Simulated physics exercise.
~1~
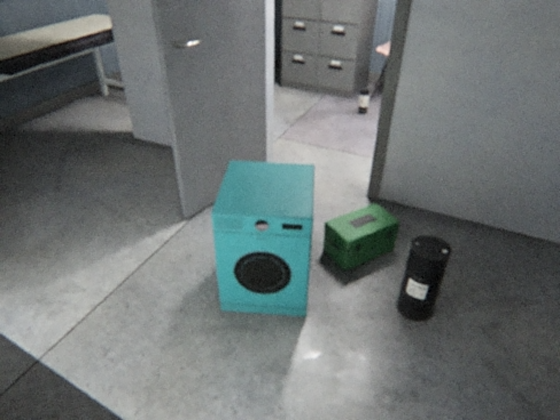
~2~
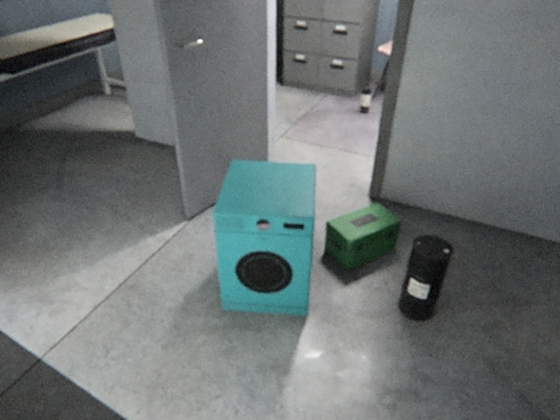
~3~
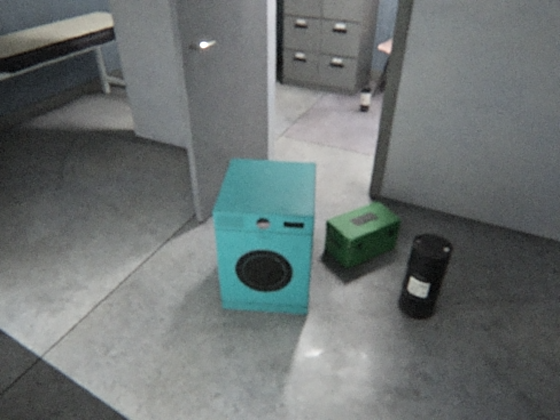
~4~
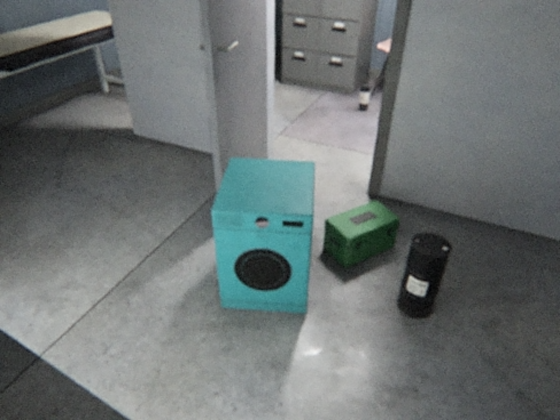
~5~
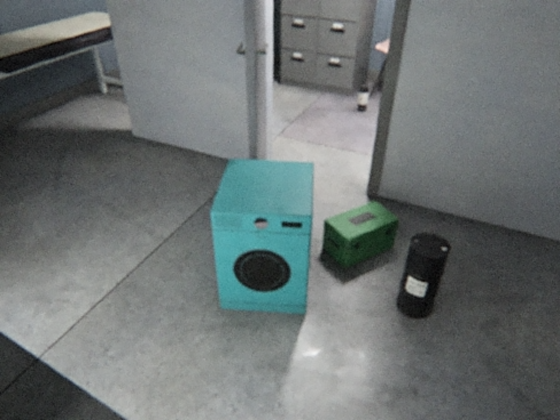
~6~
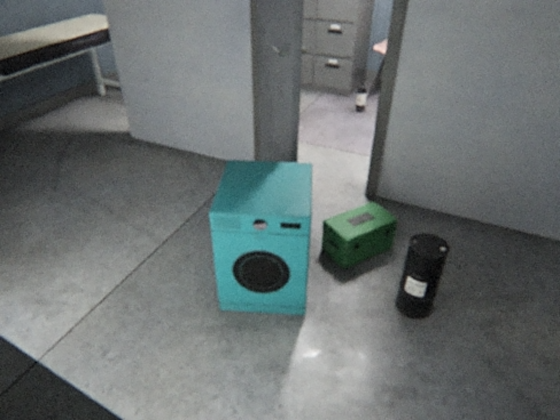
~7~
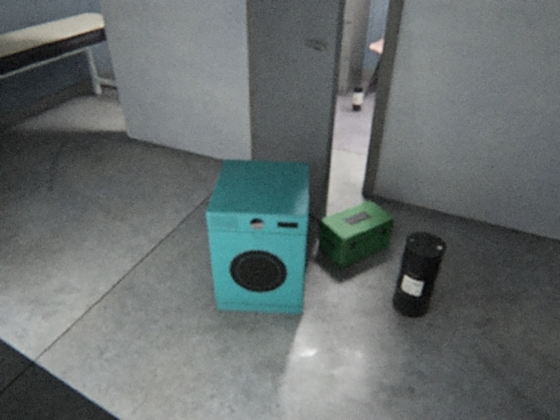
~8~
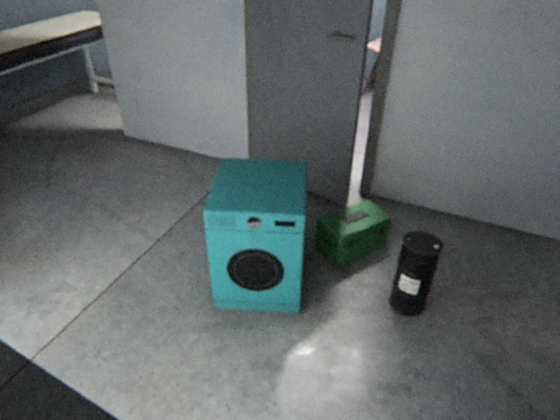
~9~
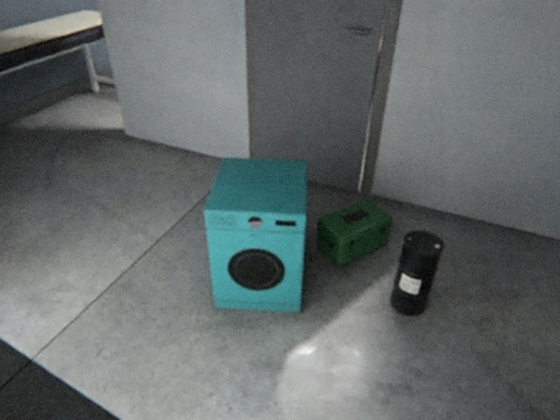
A grey door standing wide open swings steadily toward its frame behind a turquoise washing machine, a green toolbox and a black canister, gradually hiding the filing cabinets in the room beyond, and ends fully shut while the three objects stay in place.
